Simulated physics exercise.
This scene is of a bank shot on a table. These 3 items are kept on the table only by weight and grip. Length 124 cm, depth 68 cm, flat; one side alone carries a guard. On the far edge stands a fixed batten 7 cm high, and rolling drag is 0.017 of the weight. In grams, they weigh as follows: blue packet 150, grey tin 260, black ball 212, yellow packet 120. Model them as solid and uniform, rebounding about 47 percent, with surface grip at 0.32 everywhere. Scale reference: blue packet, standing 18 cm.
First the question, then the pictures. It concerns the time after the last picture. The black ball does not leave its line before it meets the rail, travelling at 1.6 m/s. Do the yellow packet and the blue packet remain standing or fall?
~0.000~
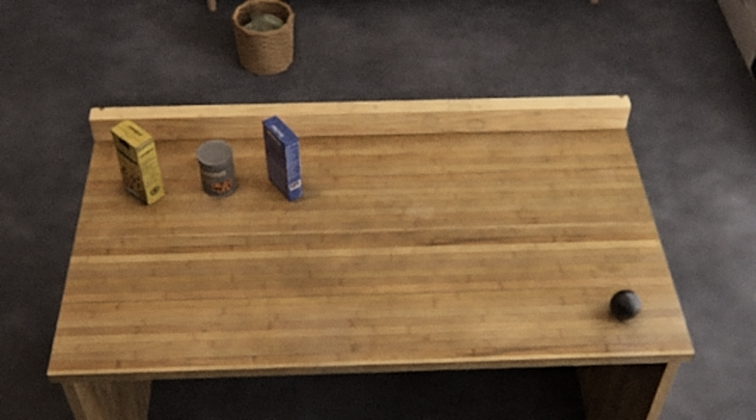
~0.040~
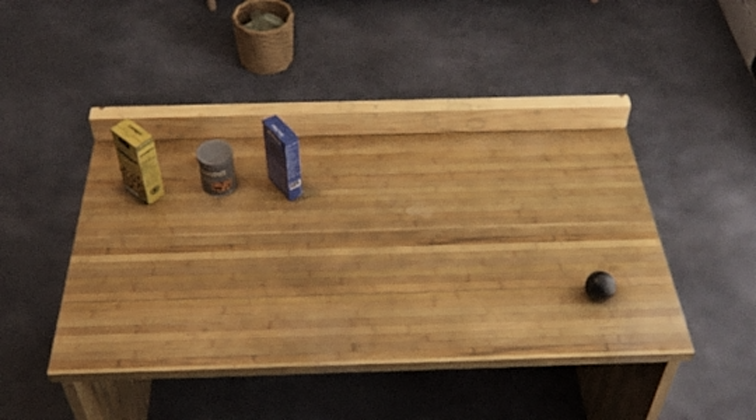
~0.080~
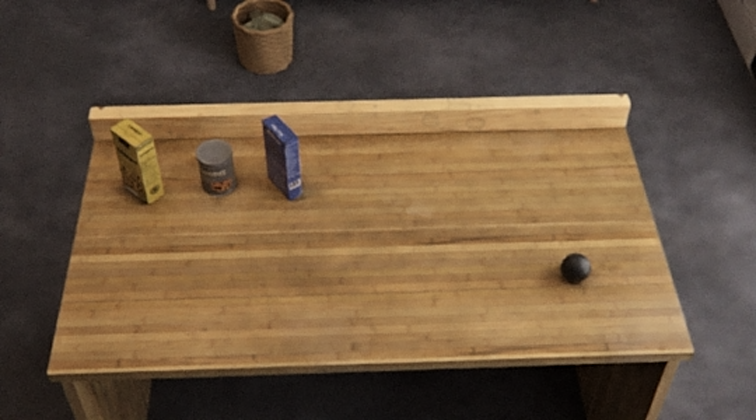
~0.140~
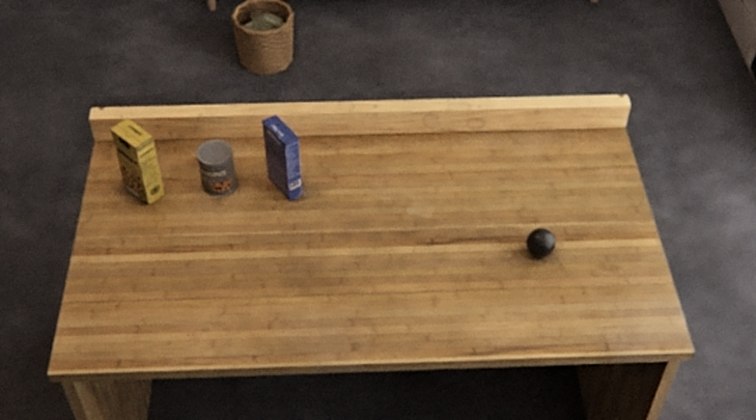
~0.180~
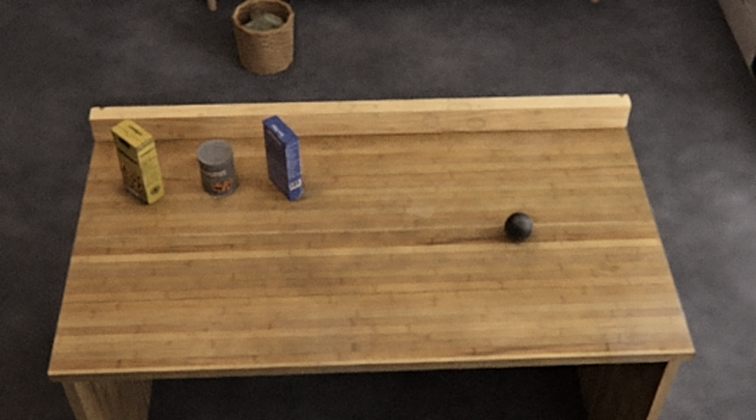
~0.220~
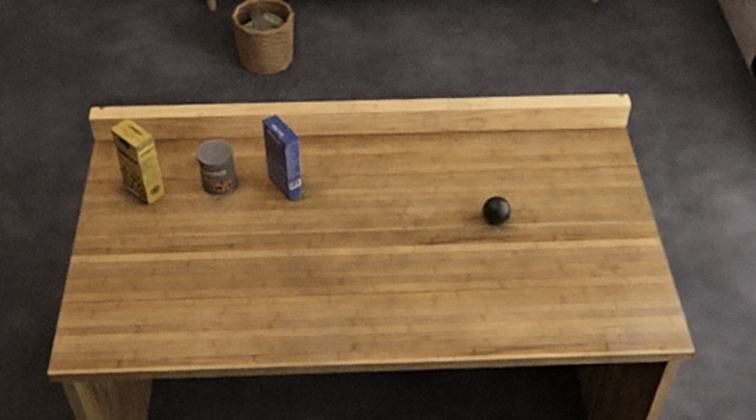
The yellow packet remains standing, the blue packet falls.
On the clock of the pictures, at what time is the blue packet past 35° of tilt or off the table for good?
1.3 s or so.
After 0.42 s, black ball near (397, 138).
After 0.72 s, black ball near (293, 159).
After 1.42 s, black ball near (228, 156); blue packet 63° off upright near (269, 208); grey tin moved 2 cm.
In the end (2.3 s), toppled on the table, blue packet; the other 2 under 4 cm from the start. At the end, from the last picture's camera, yellow packet near (139, 163), blue packet near (266, 237).
